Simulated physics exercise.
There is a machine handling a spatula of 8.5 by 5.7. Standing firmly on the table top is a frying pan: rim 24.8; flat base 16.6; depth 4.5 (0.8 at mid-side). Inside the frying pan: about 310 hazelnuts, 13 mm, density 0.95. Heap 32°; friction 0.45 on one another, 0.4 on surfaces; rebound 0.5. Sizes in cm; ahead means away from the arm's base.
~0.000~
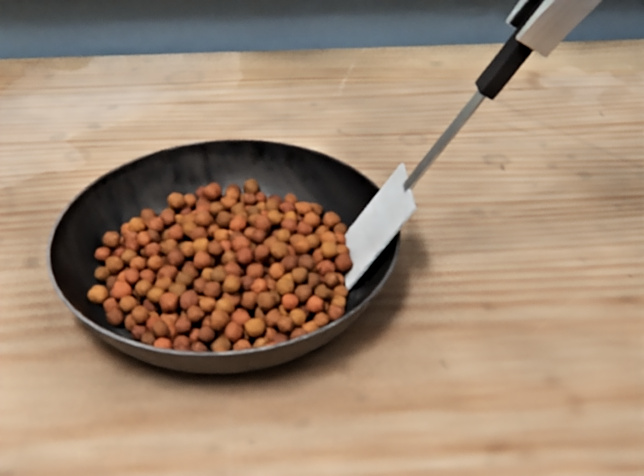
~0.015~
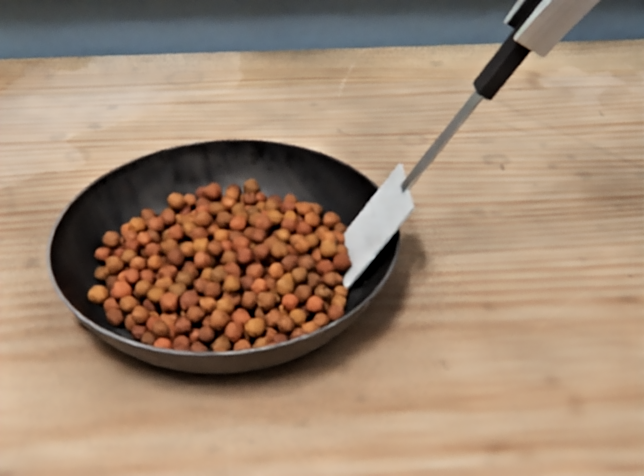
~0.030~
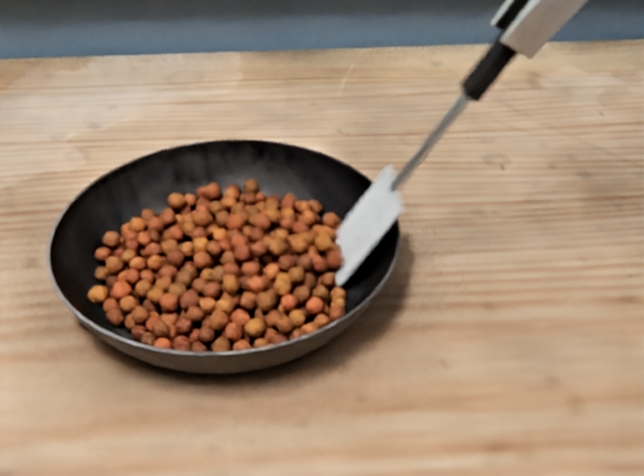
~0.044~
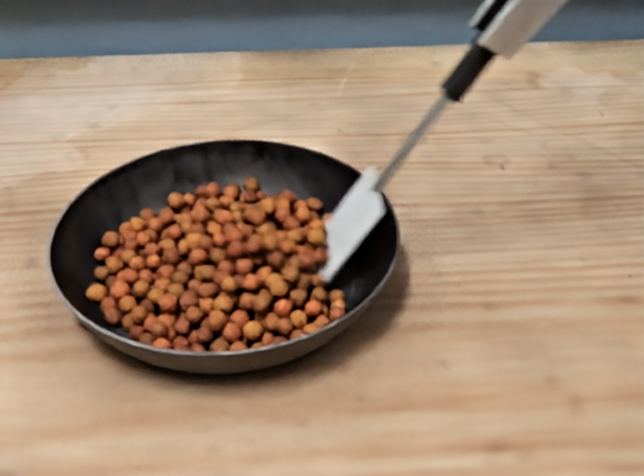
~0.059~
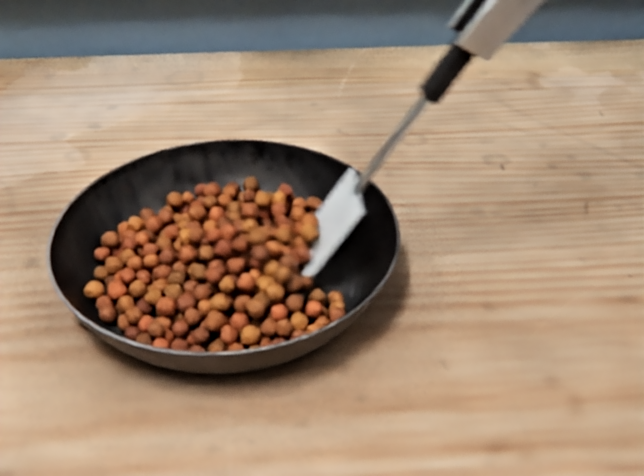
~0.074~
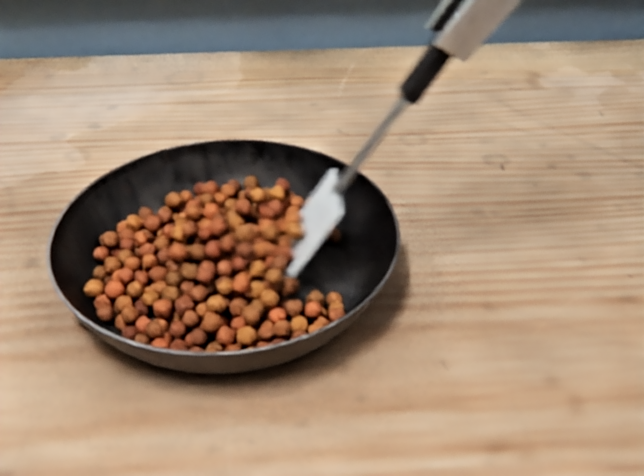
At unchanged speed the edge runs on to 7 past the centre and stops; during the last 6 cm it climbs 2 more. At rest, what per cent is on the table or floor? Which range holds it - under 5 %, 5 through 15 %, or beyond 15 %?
The range 5 through 15 % holds it.
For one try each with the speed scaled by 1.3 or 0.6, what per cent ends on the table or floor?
Close to 15 and 0 percent respectively.
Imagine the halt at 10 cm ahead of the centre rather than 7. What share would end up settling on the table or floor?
In that case around 20 per cent.
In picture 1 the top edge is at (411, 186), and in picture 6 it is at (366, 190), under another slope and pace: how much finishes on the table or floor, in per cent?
Some 0 per cent.
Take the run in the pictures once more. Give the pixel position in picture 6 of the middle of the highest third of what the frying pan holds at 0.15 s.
Centre: Approx. (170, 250) in the last view.
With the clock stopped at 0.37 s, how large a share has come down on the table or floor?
Estimate: About 8 percent.
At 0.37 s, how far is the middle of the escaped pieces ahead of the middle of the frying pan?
It's close to 16 cm ahead of the centre.
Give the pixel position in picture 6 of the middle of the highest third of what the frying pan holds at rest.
I'd say around pixel (120, 254).
After 0.11 s, sloping 58°, highest piece 6 above the table; 306 in the frying pan.
After 0.15 s, sloping 58°, highest piece 6 above the table; 306 in the frying pan.
After 0.37 s, sloping 58°, highest piece 5 above the table; 283 in the frying pan, 22 on the table or floor, 1 on the blade or in flight.
After 1.42 s, sloping 58°, highest piece 5 above the table; 283 in the frying pan, 23 on the table or floor.
In the end, 283 in the frying pan, 23 on the table or floor. That is 8 % on the table or floor.
